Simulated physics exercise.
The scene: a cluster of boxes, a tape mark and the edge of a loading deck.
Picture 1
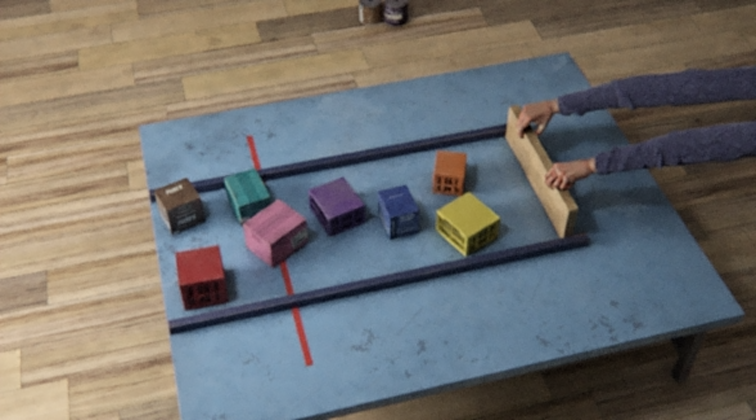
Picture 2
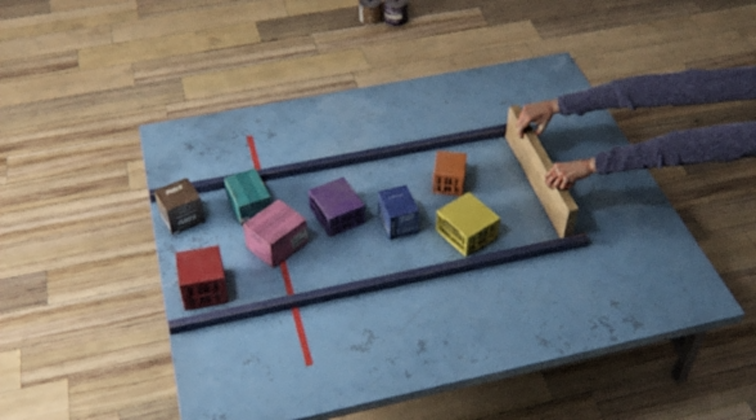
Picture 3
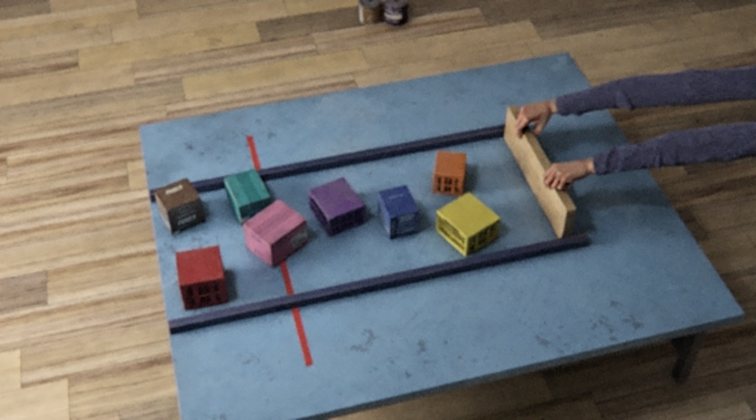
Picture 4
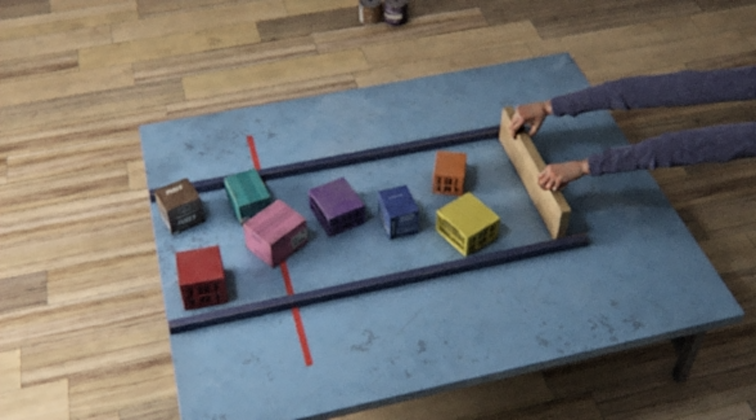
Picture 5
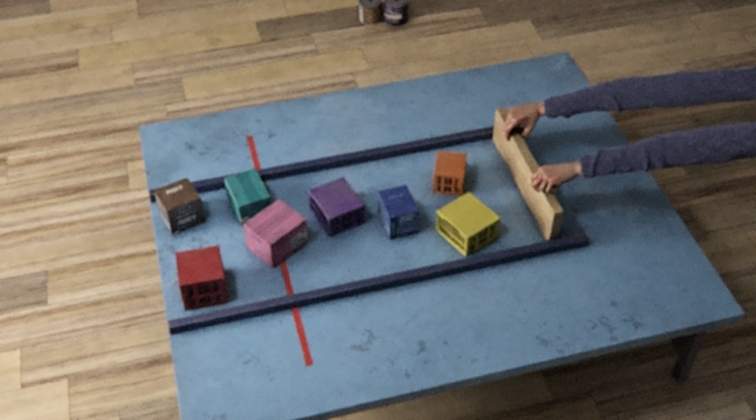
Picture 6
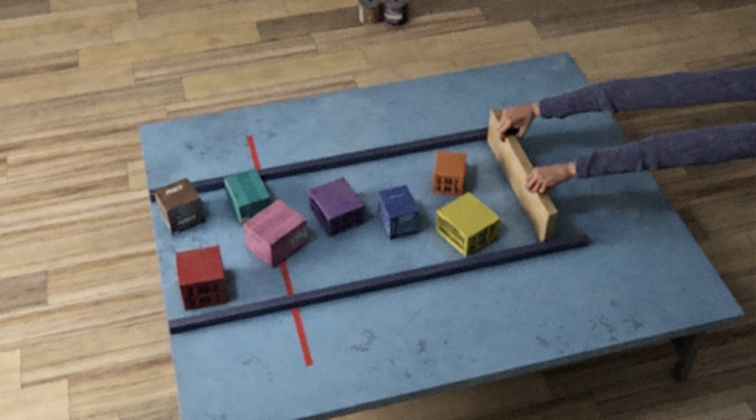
In this clip, two hands slide a wooden plank slightly left between dark rails on a blue table, toward orange and yellow crates, while those and the other scattered colourful boxes, some near a red tape line, remain still.
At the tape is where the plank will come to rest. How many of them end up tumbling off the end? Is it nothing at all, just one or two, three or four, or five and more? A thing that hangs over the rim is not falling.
It is just one or two.
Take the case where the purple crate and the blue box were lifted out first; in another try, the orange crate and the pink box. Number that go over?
The answer is 0 and then 0.
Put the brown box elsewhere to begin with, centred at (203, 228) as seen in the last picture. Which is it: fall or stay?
Starting there, it stays aboard.
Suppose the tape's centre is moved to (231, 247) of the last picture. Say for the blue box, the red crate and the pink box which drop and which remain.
I'd say the blue box stays aboard, the red crate gets knocked off and the pink box gets knocked off.
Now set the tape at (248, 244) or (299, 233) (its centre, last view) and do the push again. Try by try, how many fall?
In order, the counts are 2 and 0.
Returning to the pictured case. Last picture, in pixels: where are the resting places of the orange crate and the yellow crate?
I'd say approximately (256, 213) and then (262, 265).
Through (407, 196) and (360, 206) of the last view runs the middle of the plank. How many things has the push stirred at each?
That makes 4 at the first spot and 6 at the second.
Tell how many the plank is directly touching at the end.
Tally at the end: 2.
Early on, none off yet; brown box at rest near (180, 206); red crate at rest near (202, 278); turquoise parcel at rest near (248, 197).
Finally, the number that fall off is one or two; lost, red crate and brown box.
